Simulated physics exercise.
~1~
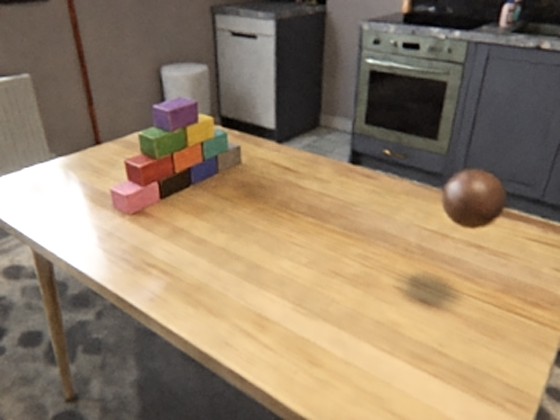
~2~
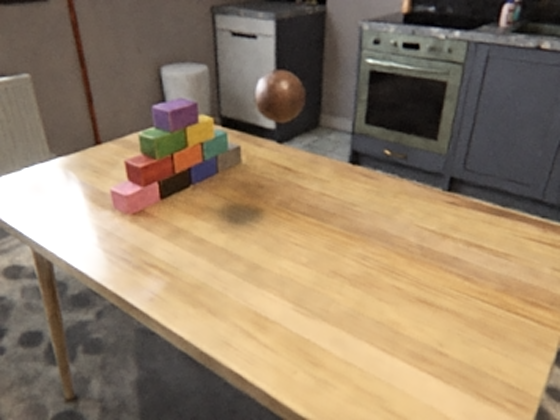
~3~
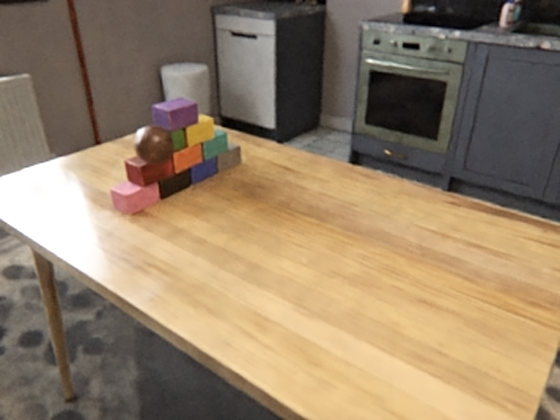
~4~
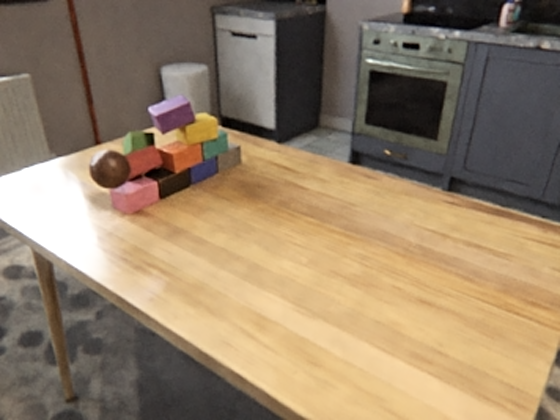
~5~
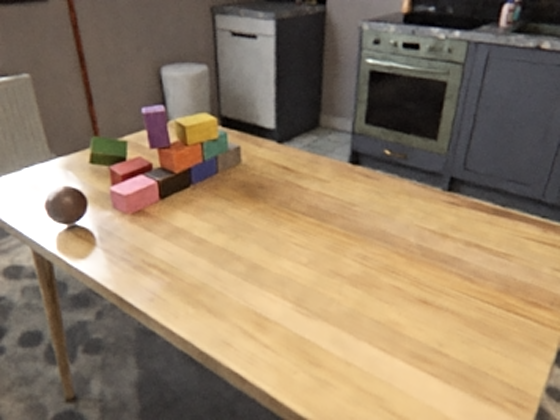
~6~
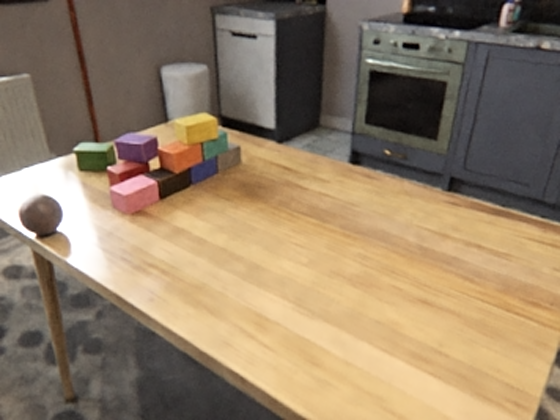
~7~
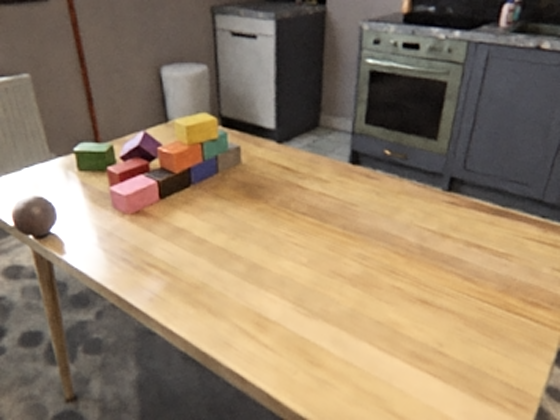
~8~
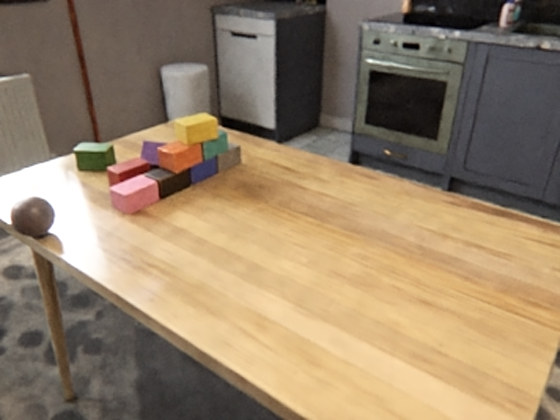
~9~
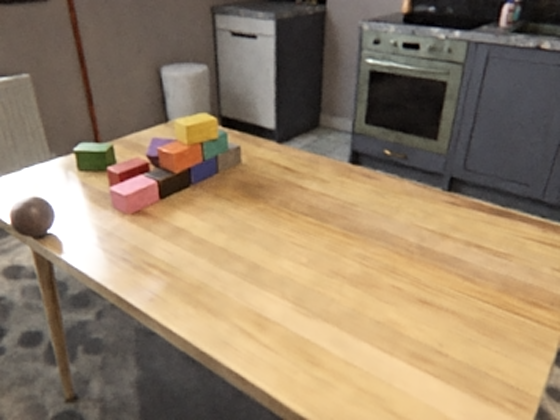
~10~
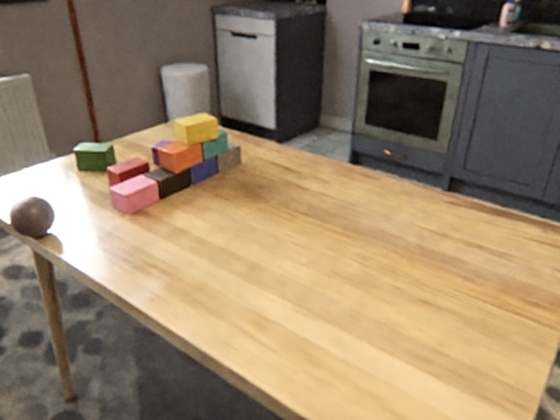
A brown ball flies in from the right above a wooden table, heading left toward a stepped stack of colourful blocks. It strikes the left side of the stack near the green and red blocks, then drops toward the table's left end. The green block is knocked off to the left, the red block tips over, and the purple block tumbles from the top. As the ball slows near the table's left edge, the purple block rolls back to the right and settles behind the orange one. The ball rests near the edge, while the yellow, orange and lower blocks remain stacked.
